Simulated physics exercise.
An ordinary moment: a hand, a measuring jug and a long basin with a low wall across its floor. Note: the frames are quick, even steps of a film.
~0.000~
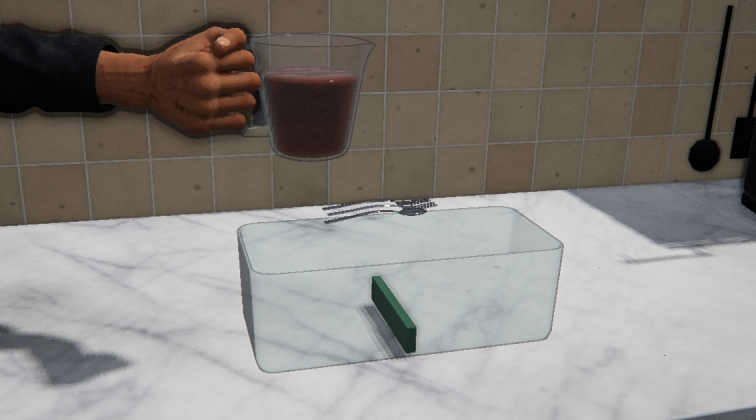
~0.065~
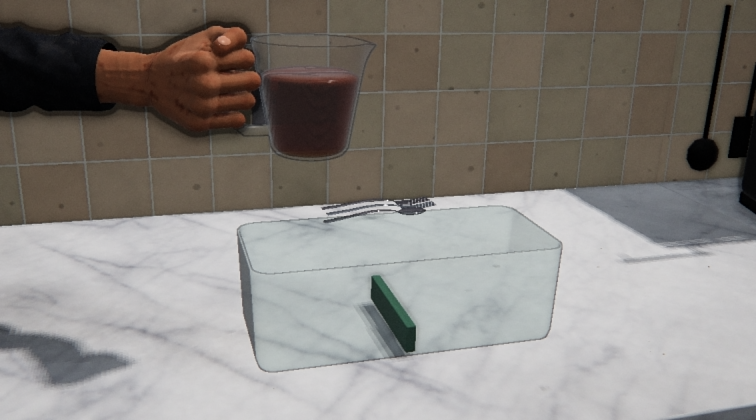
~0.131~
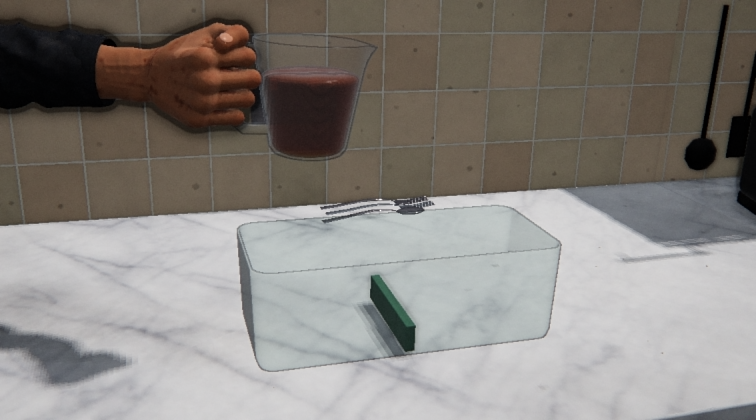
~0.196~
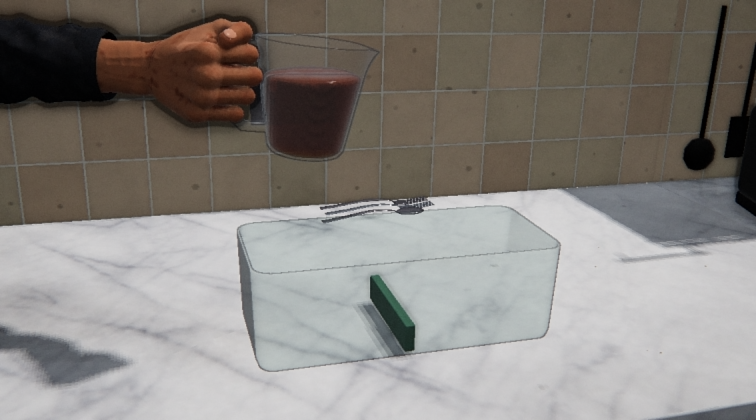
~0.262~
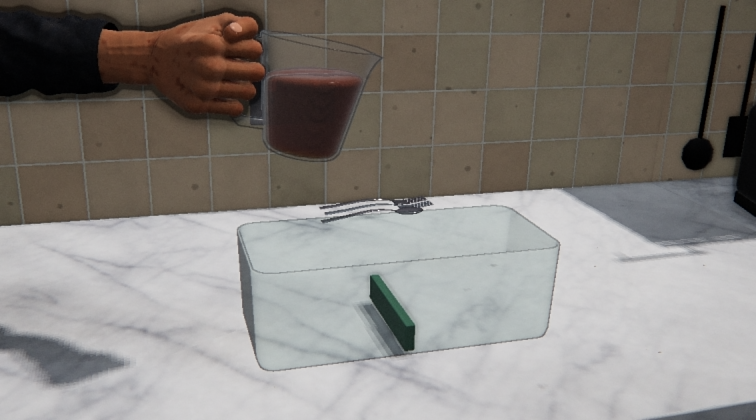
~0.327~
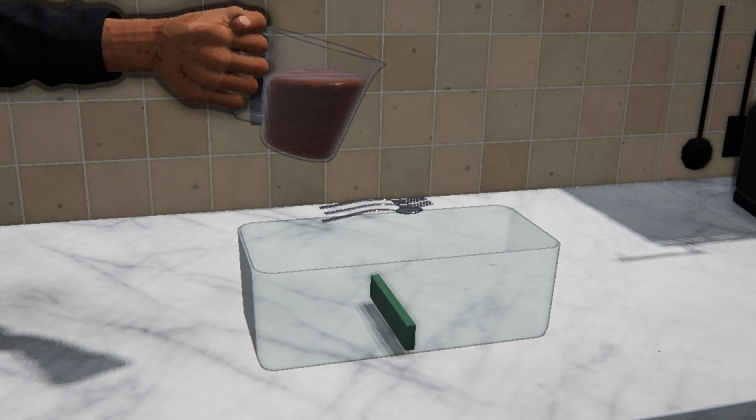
On a marble kitchen counter, a hand slowly tilting a glass measuring jug of tea rightward above a clear, empty-looking basin with a low green wall.
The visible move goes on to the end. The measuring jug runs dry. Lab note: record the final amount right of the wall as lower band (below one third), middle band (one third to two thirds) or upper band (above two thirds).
Outstrips two thirds.
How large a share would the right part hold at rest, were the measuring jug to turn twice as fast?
It comes to about 75 per cent.
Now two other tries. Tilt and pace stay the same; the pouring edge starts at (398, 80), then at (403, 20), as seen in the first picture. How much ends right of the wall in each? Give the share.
It comes to 95 % the first time and 90 % the second.
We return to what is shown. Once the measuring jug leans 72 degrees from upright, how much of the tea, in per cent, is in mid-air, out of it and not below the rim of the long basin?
It's close to 20 percent.
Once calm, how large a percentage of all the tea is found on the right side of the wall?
Roughly 85 per cent.
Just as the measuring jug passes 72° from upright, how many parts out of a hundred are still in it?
It still holds close to 75 per cent at that lean.
A moment on, the measuring jug is tipped part way and 74 per cent is still to pour, 0 is left of the wall and 5 right of it.
Next, the measuring jug is tipped right over and 8 per cent is still to pour, 4 is left of the wall and 74 right of it.
Then the measuring jug is tipped right over and 0 per cent is still to pour, 11 is left of the wall and 87 right of it.
Later the measuring jug is tipped right over and 0 per cent is still to pour, 12 is left of the wall and 87 right of it.
At rest 12 per cent lies left of the wall, 87 right of it and 1 outside.
